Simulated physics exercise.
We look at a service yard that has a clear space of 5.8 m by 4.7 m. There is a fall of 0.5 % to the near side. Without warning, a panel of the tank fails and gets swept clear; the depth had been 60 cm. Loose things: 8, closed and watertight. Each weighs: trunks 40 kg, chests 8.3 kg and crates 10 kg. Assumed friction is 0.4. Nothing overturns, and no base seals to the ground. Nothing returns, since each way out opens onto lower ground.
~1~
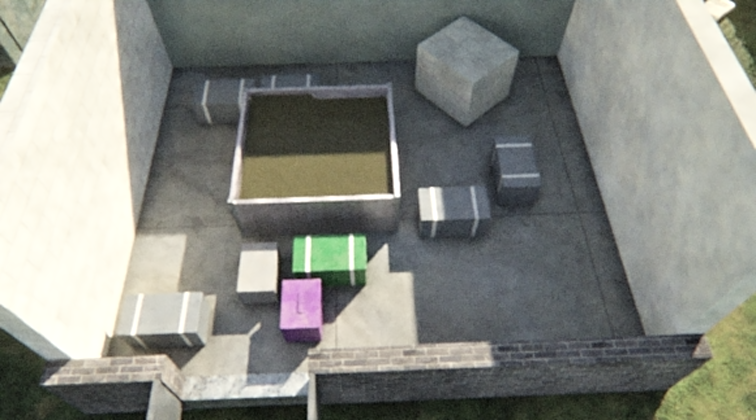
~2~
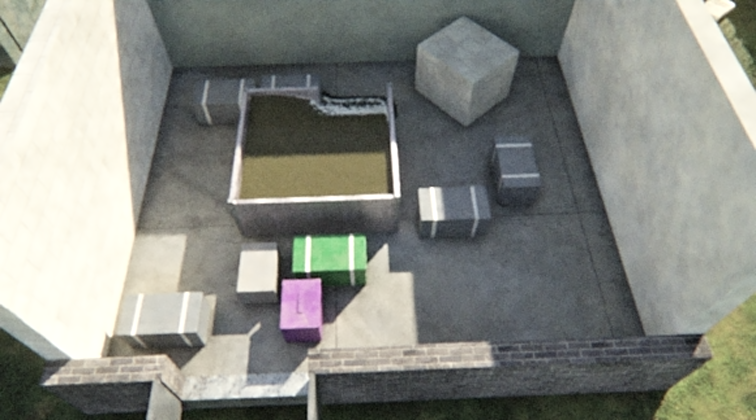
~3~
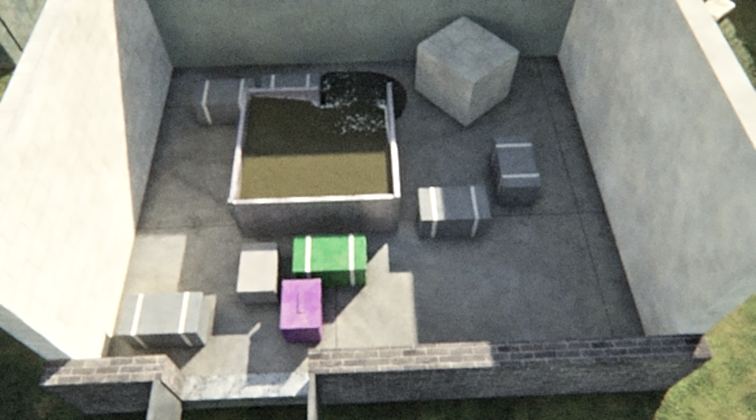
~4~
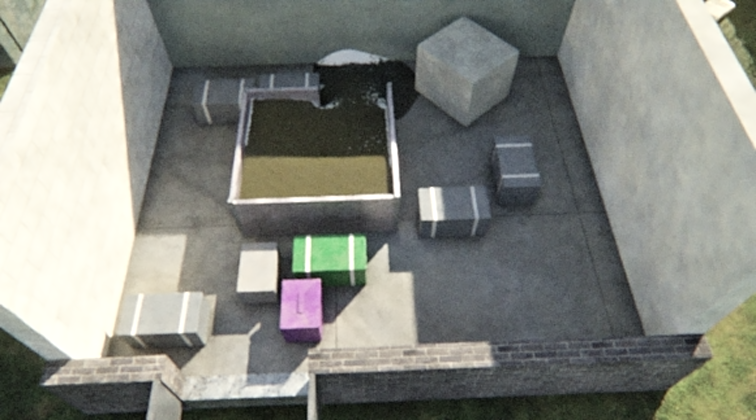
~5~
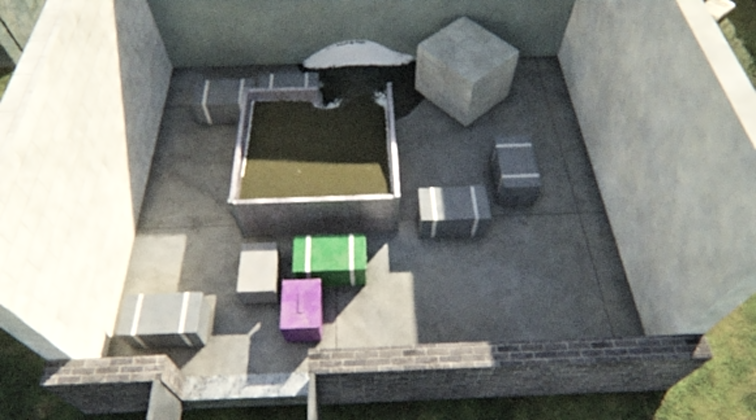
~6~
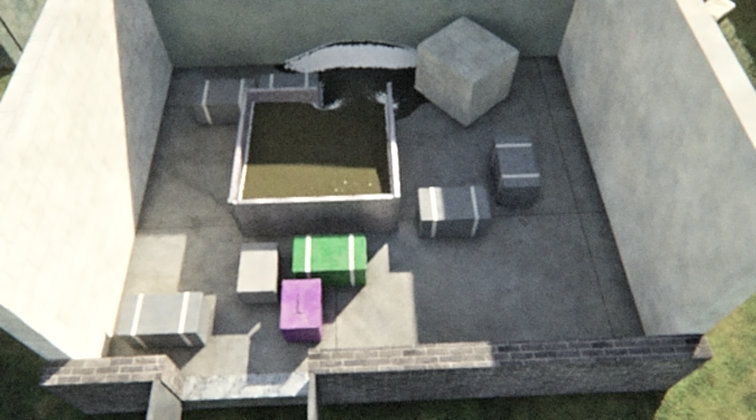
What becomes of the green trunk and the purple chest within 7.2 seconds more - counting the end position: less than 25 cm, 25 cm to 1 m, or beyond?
The green trunk remains almost where it was, and the purple chest goes a moderate distance.
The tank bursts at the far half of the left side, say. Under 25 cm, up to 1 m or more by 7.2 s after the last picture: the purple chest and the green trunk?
The purple chest is swept a long way; the green trunk remains where it was.
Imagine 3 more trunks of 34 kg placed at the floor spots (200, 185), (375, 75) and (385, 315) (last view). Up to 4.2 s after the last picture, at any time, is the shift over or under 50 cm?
From first to last: Surpasses it, surpasses it, does not reach it.
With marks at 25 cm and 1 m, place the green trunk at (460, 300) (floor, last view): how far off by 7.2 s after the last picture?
Short answer: It hardly moves.
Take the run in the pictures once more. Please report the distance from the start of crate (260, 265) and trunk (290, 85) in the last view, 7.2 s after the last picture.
First 20 cm, then 100 cm.
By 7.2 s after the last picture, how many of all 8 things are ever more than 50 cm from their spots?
5.
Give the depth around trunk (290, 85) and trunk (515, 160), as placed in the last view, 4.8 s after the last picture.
Depths: Near 10 cm, then near 3 cm.
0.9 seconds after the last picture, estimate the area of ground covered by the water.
Flooded: Near 7.0 m2.
Then, 0.9 s after the last picture the green trunk is near (330, 252), 0.0 m from its start, aground; the purple chest is near (301, 303), 0.0 m from its start, aground; 0 of 8 are out; 0 afloat.
Then, 2.8 s after the last picture the green trunk is near (330, 252), 0.0 m from its start, aground; the purple chest is near (301, 303), 0.0 m from its start, aground; 0 of 8 are out; 1 afloat.
Then, 4.8 s after the last picture the green trunk is near (330, 252), 0.0 m from its start, aground; the purple chest is near (311, 300), 0.1 m from its start, aground; 0 of 8 are out; 0 afloat.
Then, 7.2 s after the last picture the green trunk is near (330, 252), 0.0 m from its start, aground; the purple chest is near (351, 299), 0.5 m from its start, afloat; 0 of 8 are out; 2 afloat.
